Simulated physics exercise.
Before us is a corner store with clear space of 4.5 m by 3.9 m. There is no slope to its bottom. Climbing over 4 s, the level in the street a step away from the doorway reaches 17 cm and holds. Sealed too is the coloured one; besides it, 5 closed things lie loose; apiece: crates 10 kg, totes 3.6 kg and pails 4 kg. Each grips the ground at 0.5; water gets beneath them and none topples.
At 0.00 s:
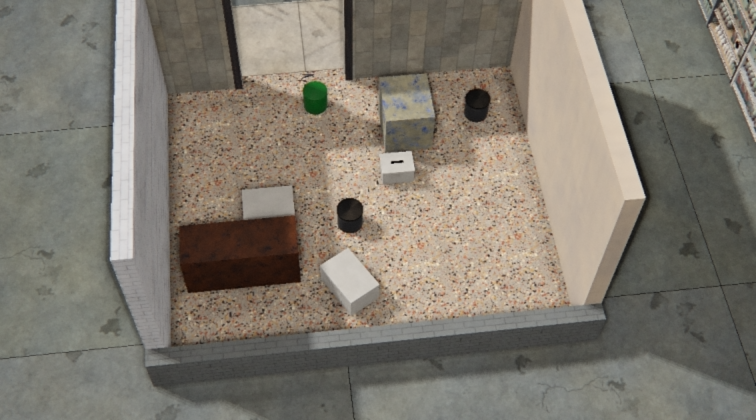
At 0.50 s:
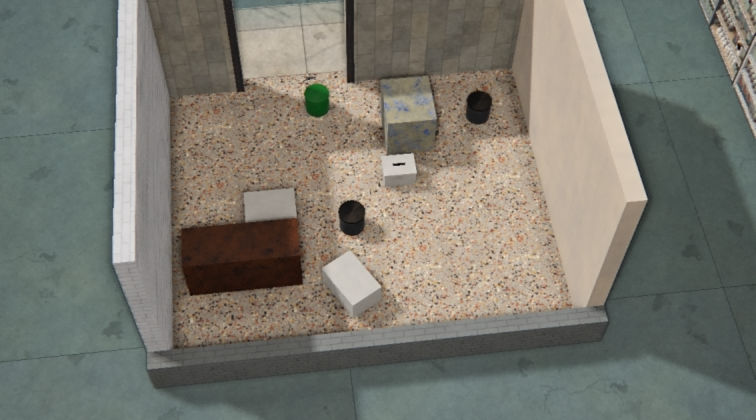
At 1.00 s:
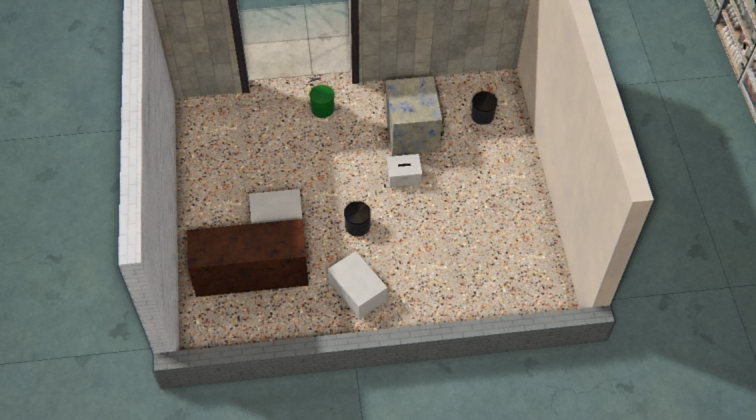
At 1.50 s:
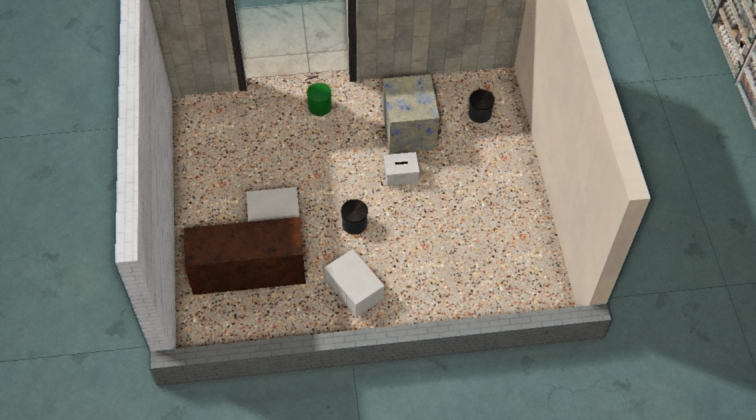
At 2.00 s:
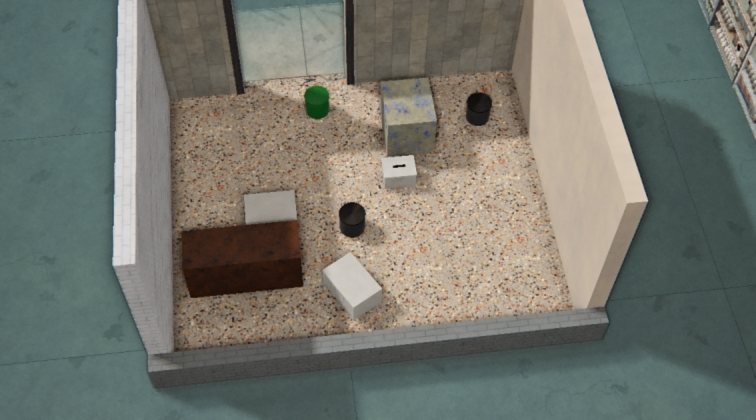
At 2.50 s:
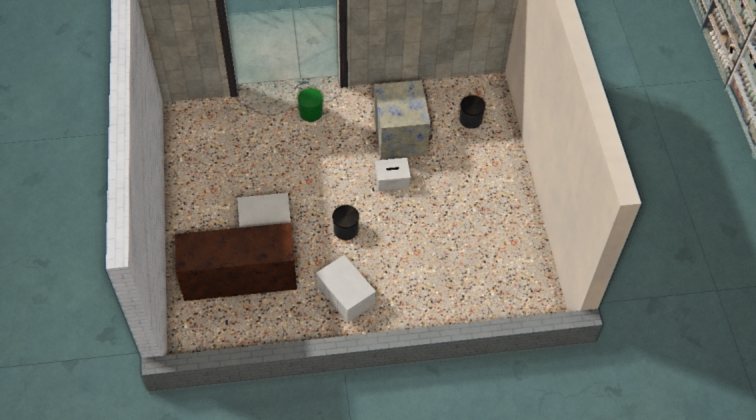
At first, the ground around a small open-topped store is grey, with boxes, dark pails and a green pail on its speckled floor. Then blue-green water colours the ground outside and gradually tints the pale doorway at the back, while the view shifts slightly and the objects inside stay put.
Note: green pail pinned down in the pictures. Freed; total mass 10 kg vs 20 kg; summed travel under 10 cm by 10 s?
I think only the heavier option passes.
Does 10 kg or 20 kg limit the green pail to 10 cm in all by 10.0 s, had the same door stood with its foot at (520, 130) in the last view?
I'd say the lighter one will work.
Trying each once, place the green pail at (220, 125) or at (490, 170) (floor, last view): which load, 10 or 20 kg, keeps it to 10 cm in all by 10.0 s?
Any load; any load.
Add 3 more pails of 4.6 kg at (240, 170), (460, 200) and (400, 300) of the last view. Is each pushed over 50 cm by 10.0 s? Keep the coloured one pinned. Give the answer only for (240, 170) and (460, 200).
Note, in sequence: Exceeded, not exceeded.
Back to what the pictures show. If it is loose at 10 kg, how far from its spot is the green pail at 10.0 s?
I'd put it at roughly 80 cm.
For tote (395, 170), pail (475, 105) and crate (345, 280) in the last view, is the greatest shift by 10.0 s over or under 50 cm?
First below the mark, second below the mark, third below the mark.
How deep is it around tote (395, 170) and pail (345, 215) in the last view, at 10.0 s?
First about 3 cm, second about 5 cm.
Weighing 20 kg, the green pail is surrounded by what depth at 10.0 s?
Something like 7 centimetres.
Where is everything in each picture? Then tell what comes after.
In the first picture, the green pail at (315, 91), on the bottom; 0.0 m2 under water; 0 of 6 have shifted.
In the second picture, the green pail at (317, 93) rests on the ground; water covers 0.0 m2; 0 of 6 have shifted.
In the third picture, the green pail at (322, 94) rests on the ground; 0.0 m2 under water; 0 of 6 have shifted.
In the fourth picture, the green pail at (319, 92) rests on the ground; 0.0 m2 under water; 0 of 6 have shifted.
In the fifth picture, the green pail at (317, 95), on the bottom; 0.0 m2 under water; 0 of 6 have shifted.
In the sixth picture, the green pail at (310, 98) rests on the ground; water covers 0.3 m2; 0 of 6 have shifted.
After 3.5 s the green pail would be 0 cm from its start with 10 kg and 0 cm from its start with 20 kg; 6 cm of water round it then.
After 4.5 s the green pail would be 21 cm from its start with 10 kg and 0 cm from its start with 20 kg; 7 cm of water round it then.
After 7.0 s the green pail would be 62 cm from its start with 10 kg and 0 cm from its start with 20 kg; 7 cm of water round it then.
After 10.0 s the green pail would be 81 cm from its start with 10 kg and 0 cm from its start with 20 kg; 7 cm of water round it then.
